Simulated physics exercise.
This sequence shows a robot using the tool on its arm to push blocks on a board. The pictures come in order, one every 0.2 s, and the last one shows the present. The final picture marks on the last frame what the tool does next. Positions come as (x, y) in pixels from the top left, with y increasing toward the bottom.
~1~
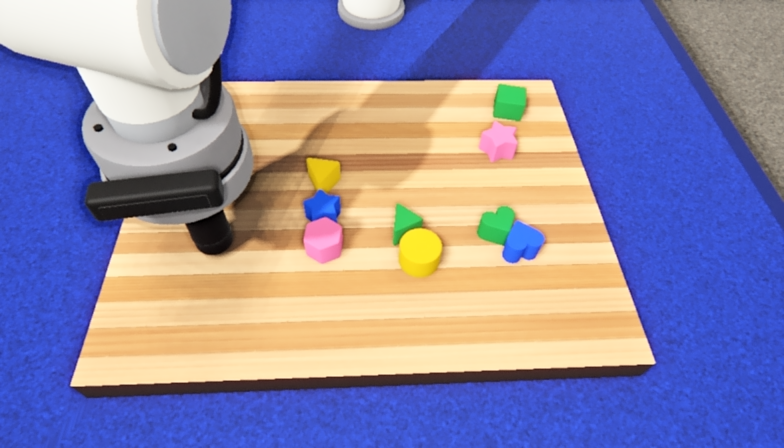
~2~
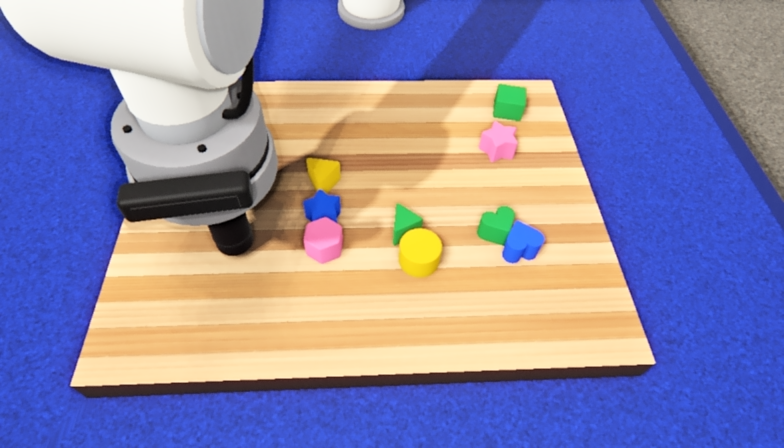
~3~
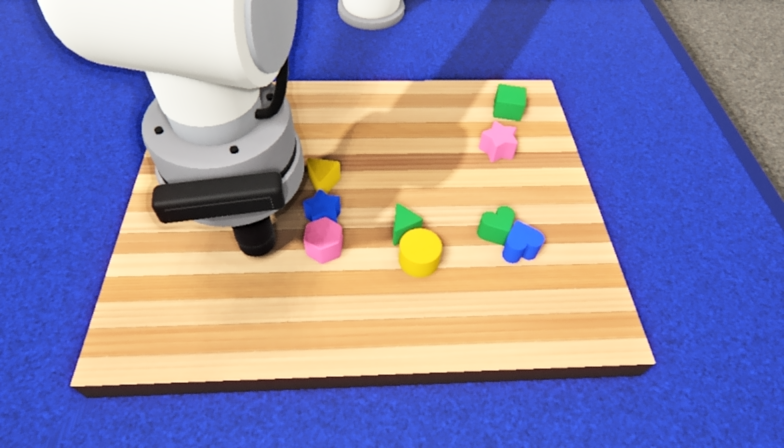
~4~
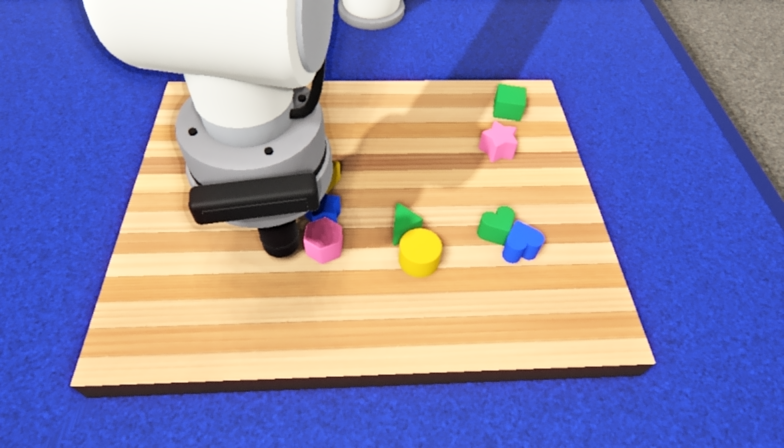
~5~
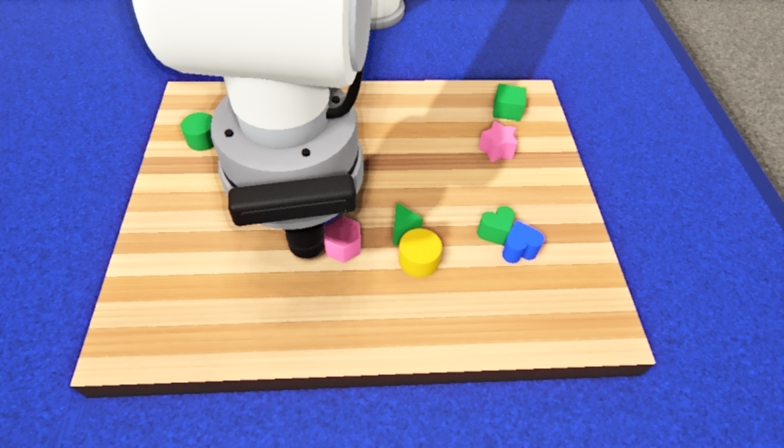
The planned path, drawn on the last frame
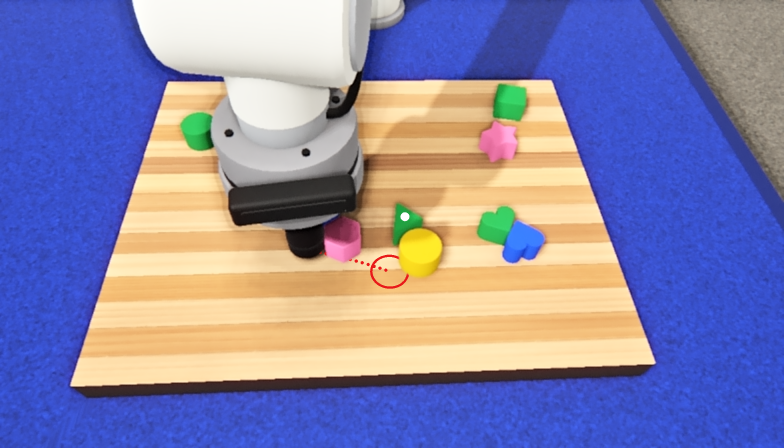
A robot arm slides right across the board and nudges the pink block slightly right.
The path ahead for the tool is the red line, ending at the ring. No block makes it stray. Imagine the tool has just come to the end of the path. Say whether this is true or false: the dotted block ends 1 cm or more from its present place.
This is true.
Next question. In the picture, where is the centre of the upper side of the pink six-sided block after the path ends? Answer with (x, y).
(403, 227)
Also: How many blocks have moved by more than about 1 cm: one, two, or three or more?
Going by the path, three or more blocks will move.
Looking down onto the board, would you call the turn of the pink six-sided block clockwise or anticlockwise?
Seen from above, counterclockwise.
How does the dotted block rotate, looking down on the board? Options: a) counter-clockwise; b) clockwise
(a)
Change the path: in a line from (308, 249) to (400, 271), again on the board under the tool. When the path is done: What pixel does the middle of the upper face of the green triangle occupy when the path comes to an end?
My best guess is (418, 206).
The drawn path runs from (308, 249) over (335, 256) and (363, 263) to (390, 271); the dot is on the green triangle.
What follows on the original path. Halfway along, tool (349, 254); pink six-sided block (383, 232), turned 25° anticlockwise; green triangle (408, 215), turned 15° anticlockwise.
At the end, tool (390, 267); blue star not moved; pink six-sided block (403, 227), turned 55° anticlockwise; green triangle (416, 208), turned 65° anticlockwise; yellow circular block (439, 246).
